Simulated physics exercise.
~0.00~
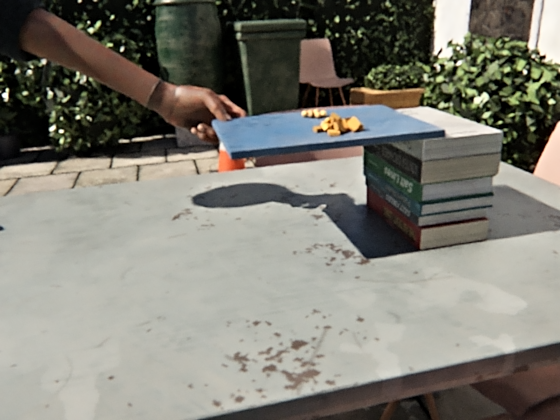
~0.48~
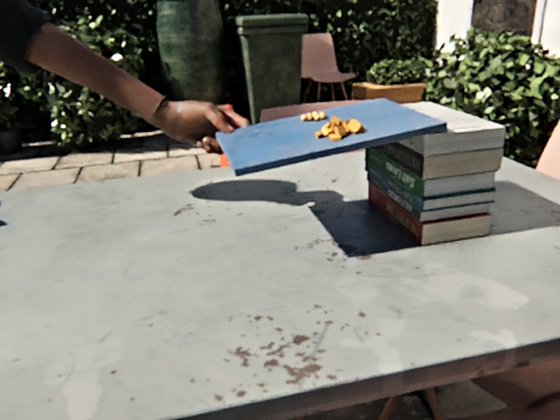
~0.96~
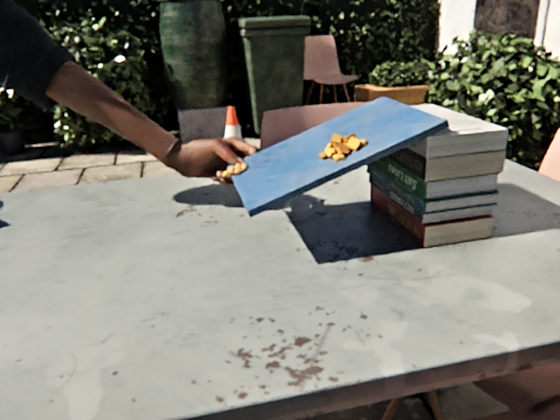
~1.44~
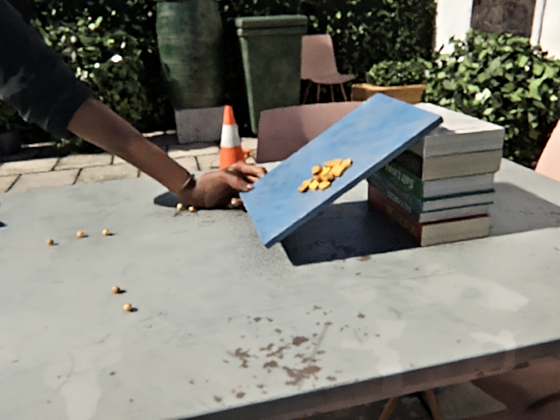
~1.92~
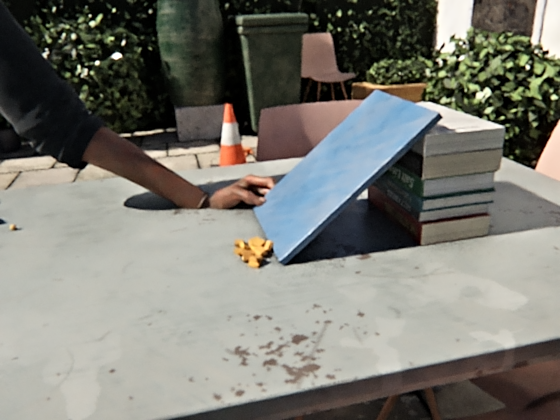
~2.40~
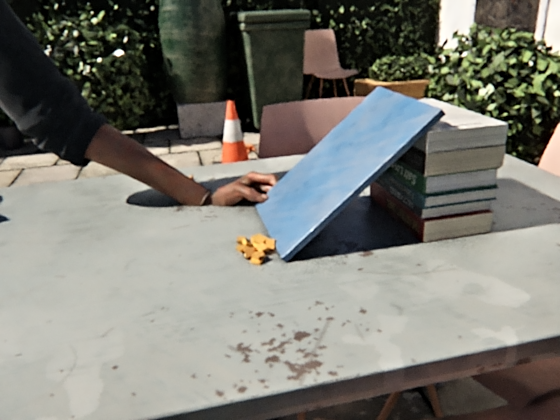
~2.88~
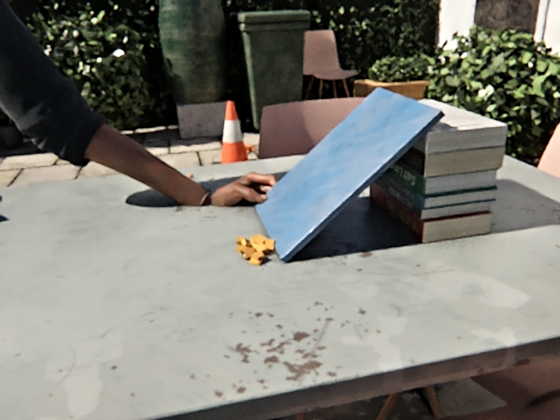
On an outdoor table, a hand lowered one end of a blue board leaning on stacked books until it sloped steeply; the back batch of small yellowish pieces rolled off and scattered leftward out of sight, then the front batch slid down and stayed heaped at its foot.
